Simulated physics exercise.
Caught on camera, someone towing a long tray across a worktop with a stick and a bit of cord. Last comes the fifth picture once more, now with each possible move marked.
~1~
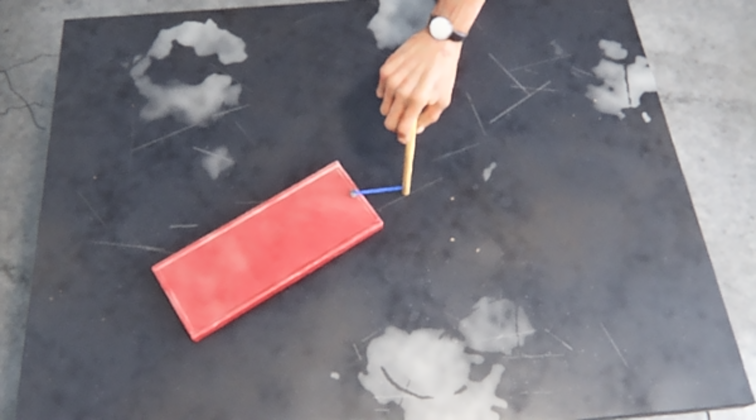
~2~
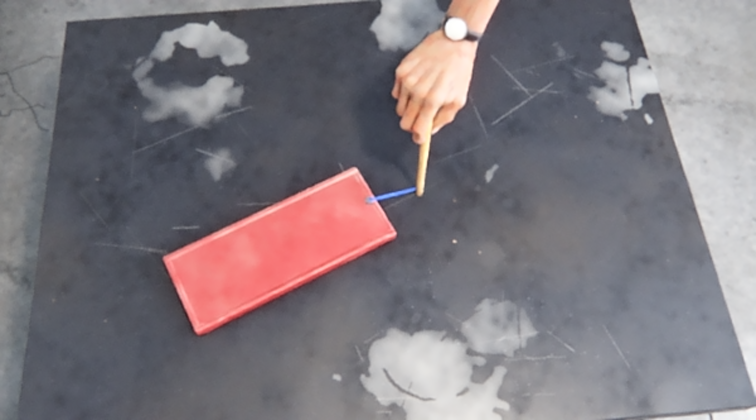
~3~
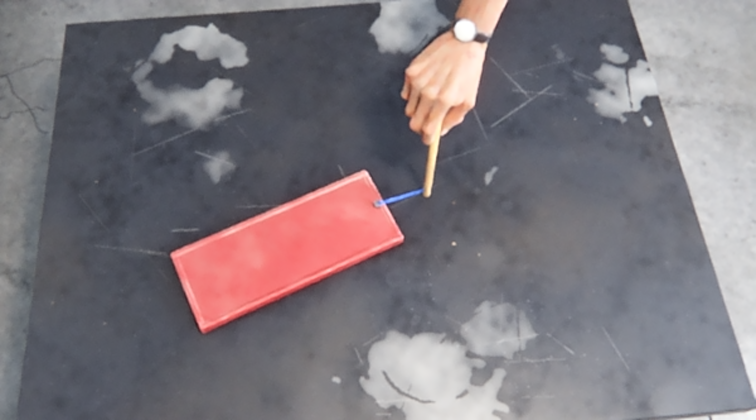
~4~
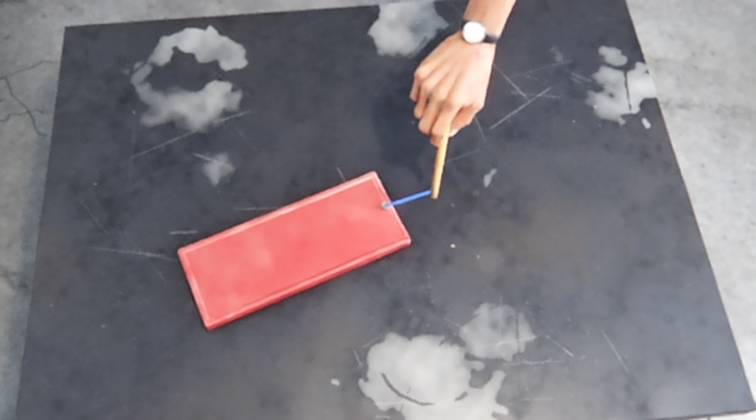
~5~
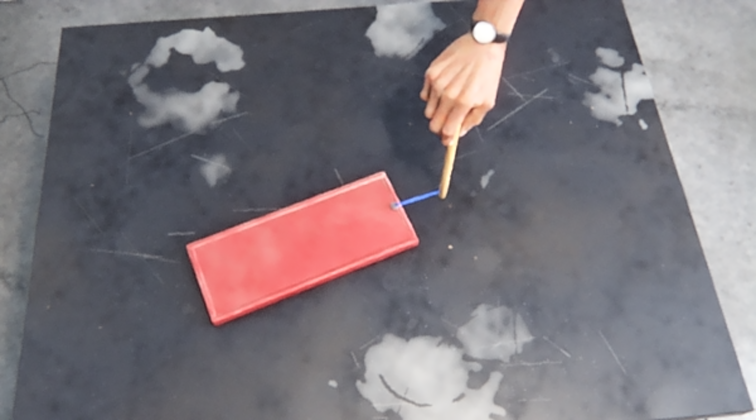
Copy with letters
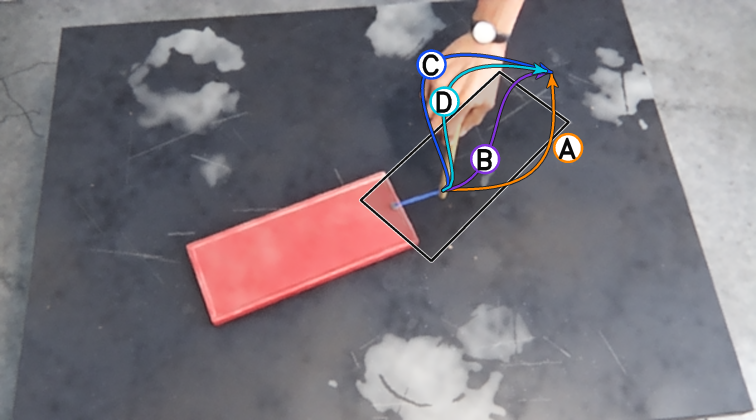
A red tray slides slowly rightward across a dark worktop as a hand tows it with a stick and blue cord.
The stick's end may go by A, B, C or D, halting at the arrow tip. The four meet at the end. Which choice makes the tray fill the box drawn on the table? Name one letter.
A is the one.
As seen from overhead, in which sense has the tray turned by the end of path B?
It turns anticlockwise.
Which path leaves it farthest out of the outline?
C.
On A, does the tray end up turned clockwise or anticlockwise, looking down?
It turns anticlockwise.
On the marked copy, A from (443, 190) via (541, 161) to (551, 74); B from (443, 190) via (496, 126) to (549, 72); C from (443, 190) via (427, 70) to (551, 72); D from (443, 190) via (446, 95) to (547, 71); the outline at (468, 160).
Taking A. A third of the way, foot of the stick (520, 180), middle of the tray (380, 221).
Two thirds of the way, foot of the stick (552, 127), middle of the tray (437, 194).
When it is over, foot of the stick (551, 74), middle of the tray (467, 162); it lies in the outline.
As for the rest, B leaves its middle at (449, 146); C leaves its middle at (431, 122); D leaves its middle at (436, 131).
